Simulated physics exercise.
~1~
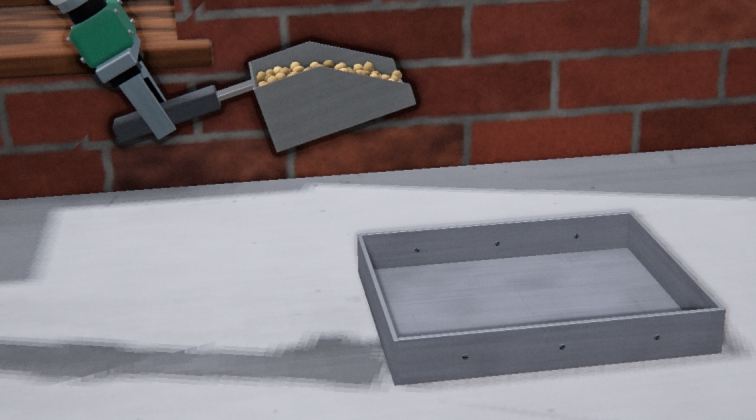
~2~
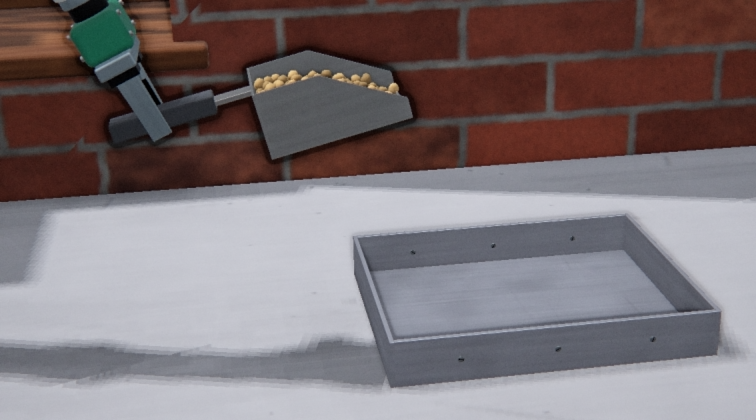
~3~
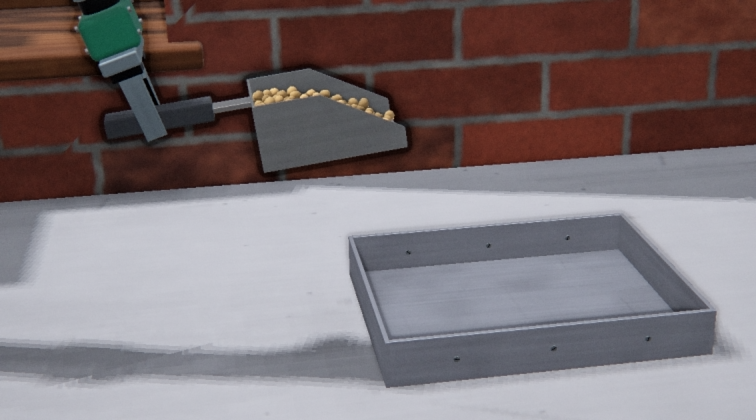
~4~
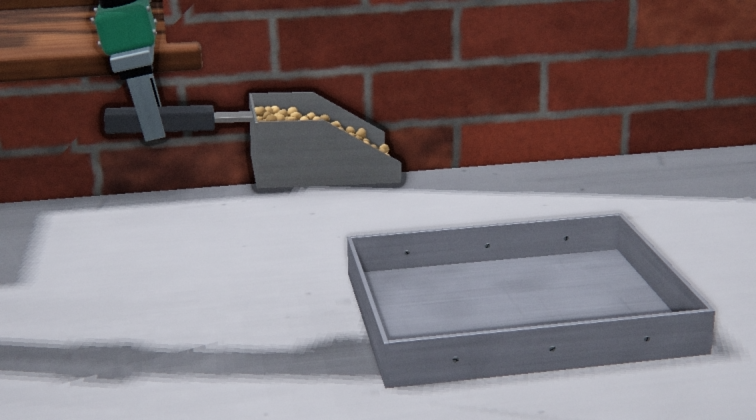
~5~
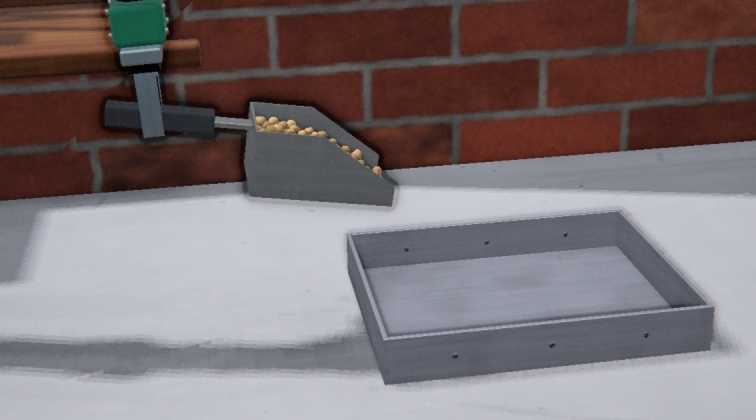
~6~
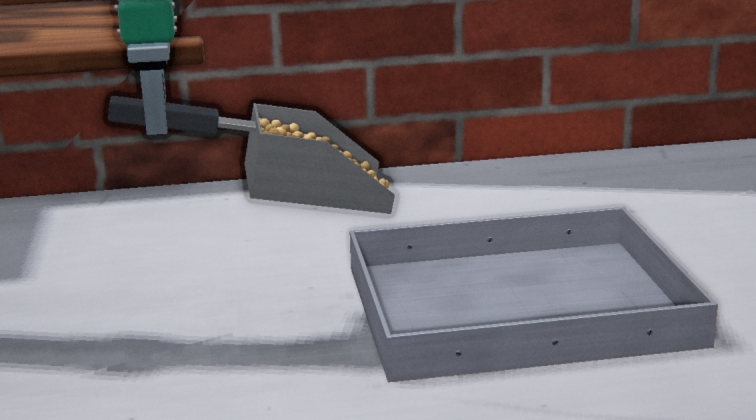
We see a robot arm holding a grey scoop of chickpeas above a table with an empty tray on it; the arm lowers the scoop a little and tilts it gradually from leaning back to sloping forward.
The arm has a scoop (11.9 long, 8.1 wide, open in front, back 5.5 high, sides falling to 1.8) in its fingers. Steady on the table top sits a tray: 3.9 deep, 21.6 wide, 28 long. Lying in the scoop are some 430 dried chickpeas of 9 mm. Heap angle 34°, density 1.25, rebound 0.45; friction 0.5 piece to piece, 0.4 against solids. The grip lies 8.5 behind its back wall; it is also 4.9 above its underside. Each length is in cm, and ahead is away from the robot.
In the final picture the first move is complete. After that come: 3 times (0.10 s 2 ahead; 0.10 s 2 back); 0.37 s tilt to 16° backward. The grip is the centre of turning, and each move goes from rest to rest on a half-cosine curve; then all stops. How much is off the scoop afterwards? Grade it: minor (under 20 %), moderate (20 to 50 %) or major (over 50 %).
Major, over 50 %.
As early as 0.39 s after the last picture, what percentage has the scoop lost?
Roughly 55 per cent by then.
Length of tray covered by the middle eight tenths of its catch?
It covers about 14 centimetres.
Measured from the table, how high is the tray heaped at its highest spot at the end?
Once everything settles, the heap tops out at about 2.0 cm.
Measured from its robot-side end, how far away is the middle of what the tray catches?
I'd put it at around 9 cm.
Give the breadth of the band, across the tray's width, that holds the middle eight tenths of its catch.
Width of central eight tenths: Approx. 12 cm.
Then, 0.39 s on, tilted 12° forward, highest piece 16 above the table; 196 on the scoop, 147 in the tray, 91 in flight or on a rim.
Then, 0.78 s on, level, highest piece 18 above the table; 355 in the tray, 70 on the scoop, 9 in flight or on a rim.
Then, 1.17 s on, tilted 16° backward, highest piece 22 above the table; 369 in the tray, 65 on the scoop.
Then, 2.22 s on, tilted 16° backward, highest piece 22 above the table; 369 in the tray, 65 on the scoop.
In the end, 369 in the tray, 65 on the scoop. That is 85 % off the scoop.
